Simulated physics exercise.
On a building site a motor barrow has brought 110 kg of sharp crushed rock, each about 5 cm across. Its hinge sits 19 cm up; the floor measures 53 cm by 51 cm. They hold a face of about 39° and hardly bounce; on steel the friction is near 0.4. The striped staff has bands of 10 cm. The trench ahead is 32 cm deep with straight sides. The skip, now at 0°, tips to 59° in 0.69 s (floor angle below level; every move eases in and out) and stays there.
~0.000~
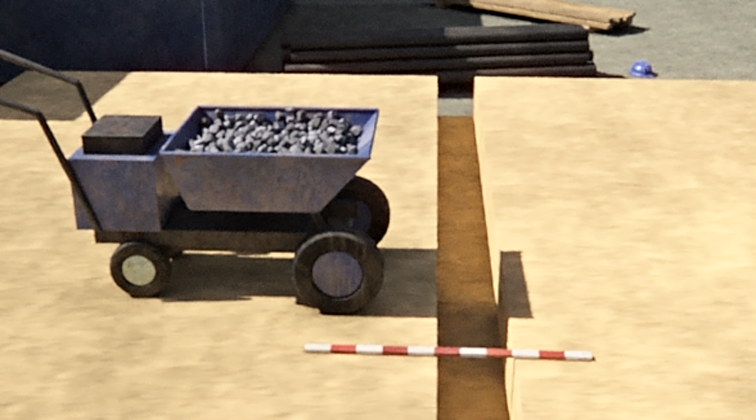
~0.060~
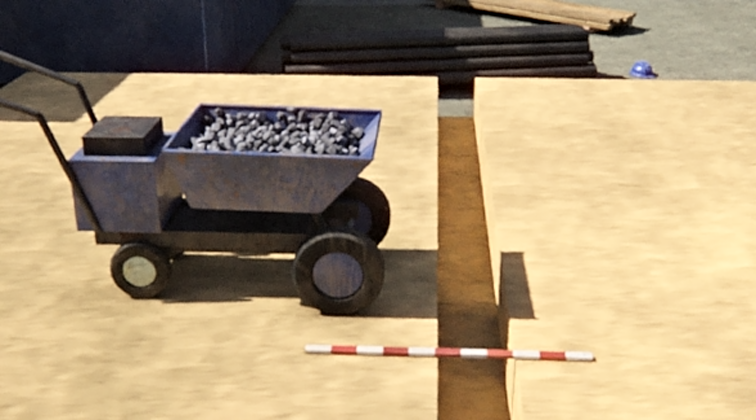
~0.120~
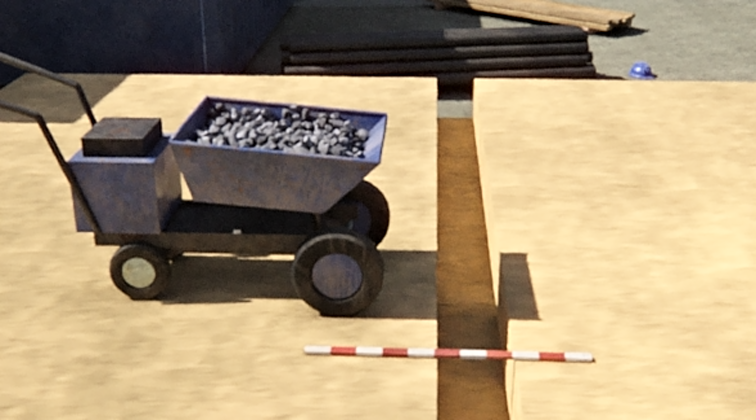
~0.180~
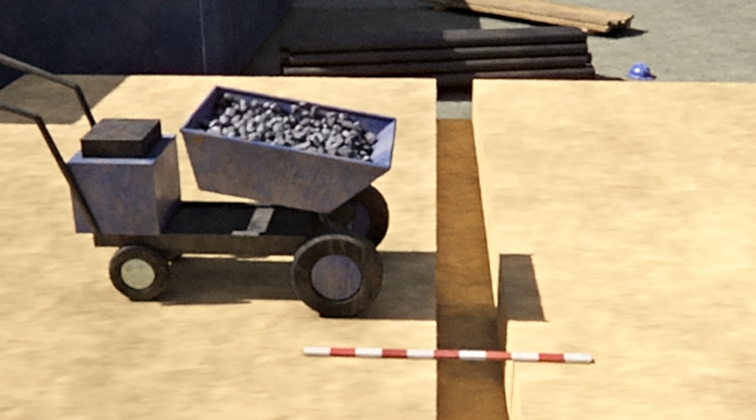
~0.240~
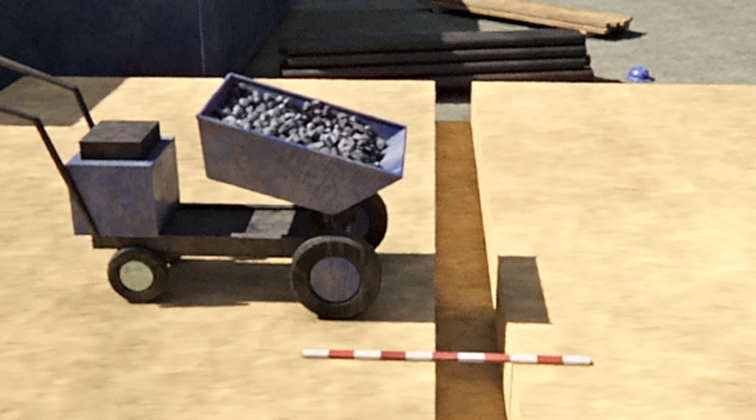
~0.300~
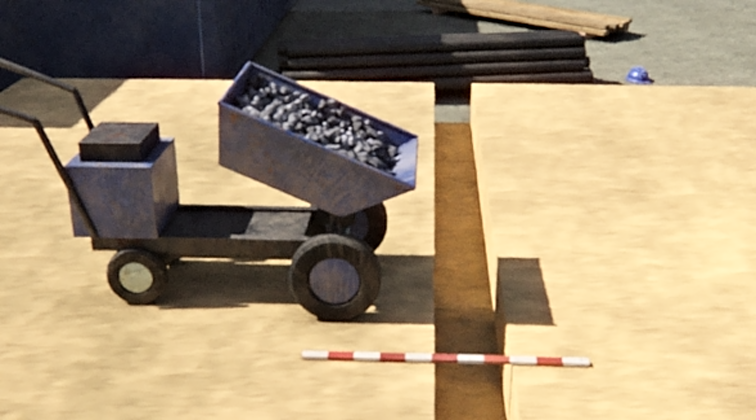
At the start, a blue motor barrow loaded with grey stones stands left of a narrow trench, its skip level above the chassis. The skip then tilts, slowly at first, its left end rising and its right lip dipping toward the trench, while the wheels stay put and the stones remain inside.
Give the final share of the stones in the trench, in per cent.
Close to 27 in a hundred.
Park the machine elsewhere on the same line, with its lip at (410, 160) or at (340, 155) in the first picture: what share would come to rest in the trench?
Near 5 per cent from the first place, 40 from the second.
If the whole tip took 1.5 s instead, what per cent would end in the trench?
It would be near 30 per cent.
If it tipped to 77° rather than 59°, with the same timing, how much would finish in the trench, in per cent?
In that case some 45 per cent.
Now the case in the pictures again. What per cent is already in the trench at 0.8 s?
Some 10 per cent.
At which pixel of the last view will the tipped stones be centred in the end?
Their middle is at about (513, 288).
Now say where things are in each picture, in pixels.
Lip at (369, 158), floor tilted 0°, highest stones at (291, 119), in the first picture.
Lip at (373, 160), floor tilted 1°, highest stones at (280, 120); the stones move at 0.3 m/s on average, in the second picture.
Lip at (380, 163), floor tilted 5°, highest stones at (248, 117); the stones move at 0.6 m/s on average, in the third picture.
The skip is at 10°, its lip at (390, 169); the top of the load is at (251, 106); the stones move at 0.9 m/s on average, in the fourth picture.
Lip at (402, 178), floor tilted 16°, highest stones at (241, 99); the stones move at 1.1 m/s on average, in the fifth picture.
Lip at (415, 188), floor tilted 24°, highest stones at (253, 90); the stones move at 1.2 m/s on average, in the sixth picture.
After 0.5 s the floor is at 50°; 100 % in the skip; the foremost stones are at (434, 200).
After 0.8 s the floor is at 59°; 89 % in the skip, 10 % in the trench, 1 % past the trench; the foremost stones are at (512, 279).
After 1.1 s the floor is at 59°; 53 % in the skip, 17 % in the trench, 30 % past the trench; the foremost stones are at (619, 288).
After 3.1 s the floor is at 59°; 42 % in the skip, 27 % in the trench, 31 % past the trench; the foremost stones are at (703, 287).
